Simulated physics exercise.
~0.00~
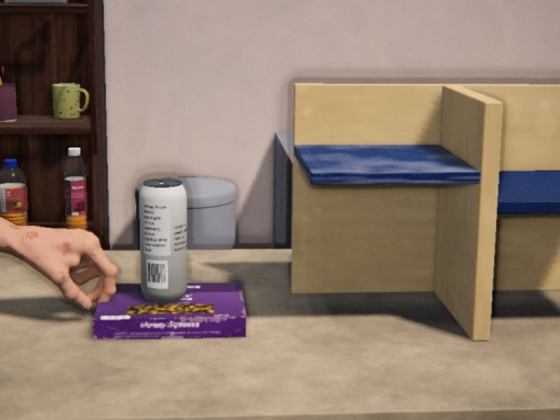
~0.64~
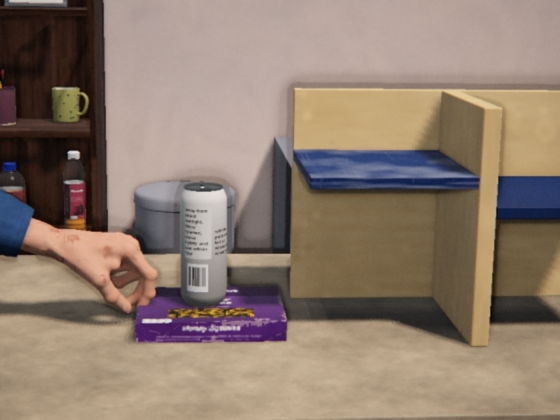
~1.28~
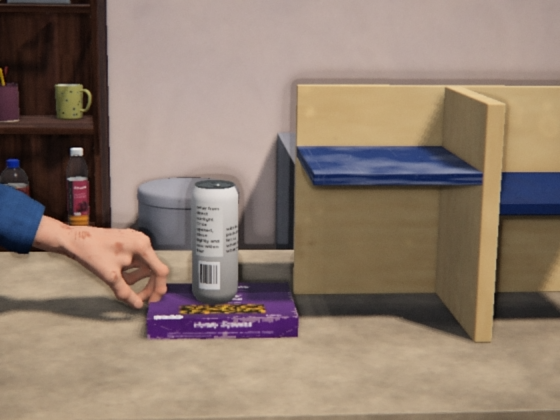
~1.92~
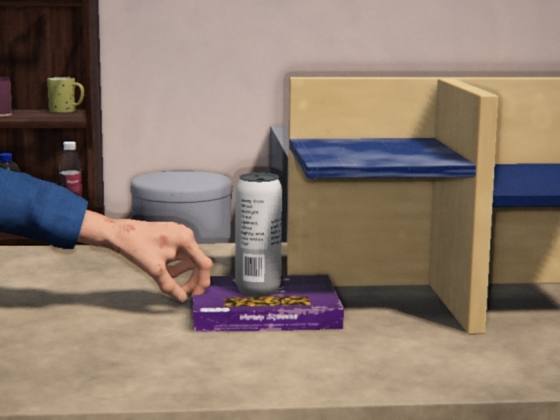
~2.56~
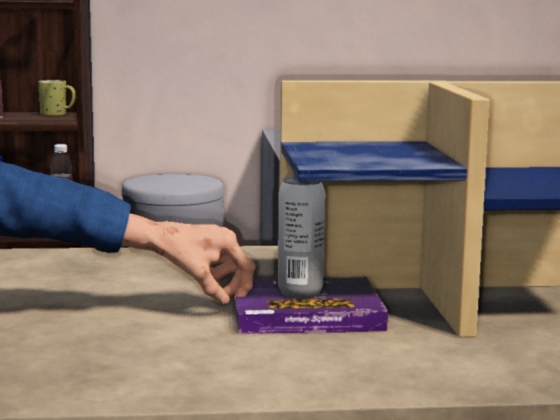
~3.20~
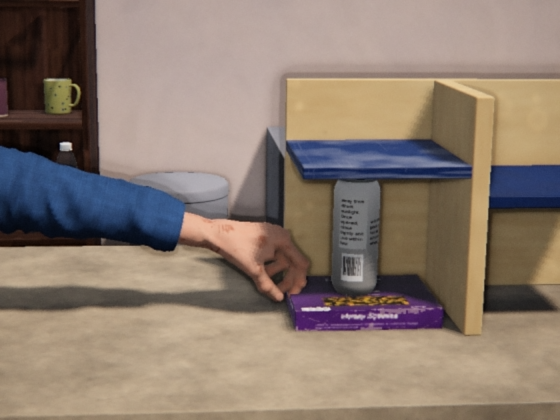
The clip shows a hand pushing a flat purple packet with a white can standing on it rightward along a counter toward a wooden stand with a blue shelf. The can stays upright and slides beneath the shelf untouched, ending inside the stand with the hand beside the packet.
